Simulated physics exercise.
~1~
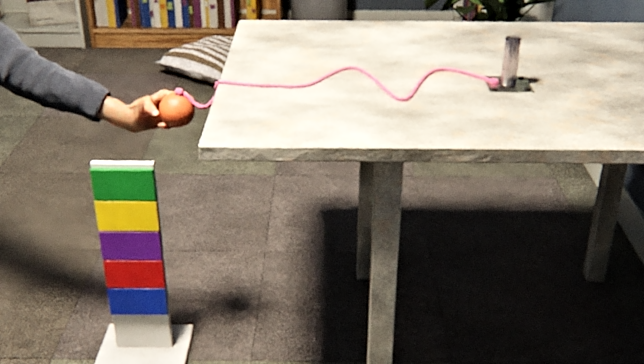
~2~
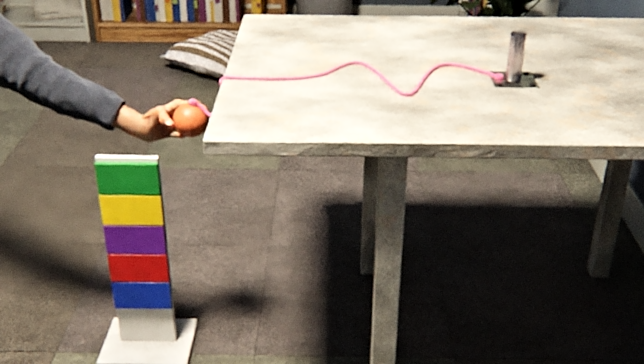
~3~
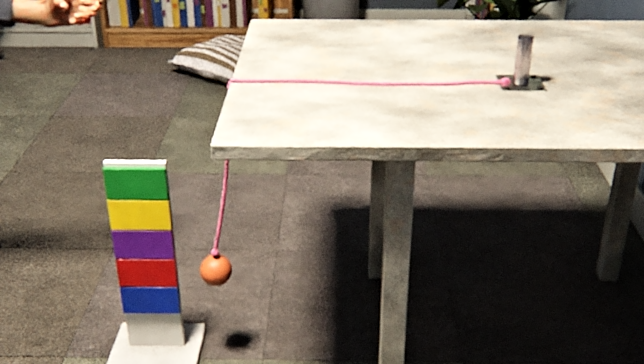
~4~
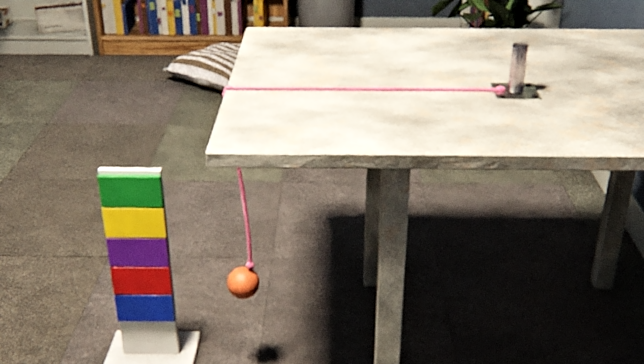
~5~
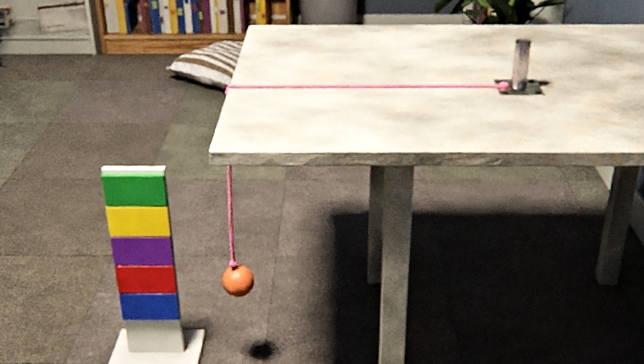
At the start, a hand holds an orange ball just off the left edge of a pale table, its pink cord winding loosely across the top to a short post. A stand with green, yellow, purple, red and blue bands is on the floor below. The hand shifts slightly, then lets go and draws back to the left. The ball drops and the cord pulls straight across the table and over the edge. Hanging freely, the ball swings a little right, then slightly back left. It ends hanging with its middle level with the red band.
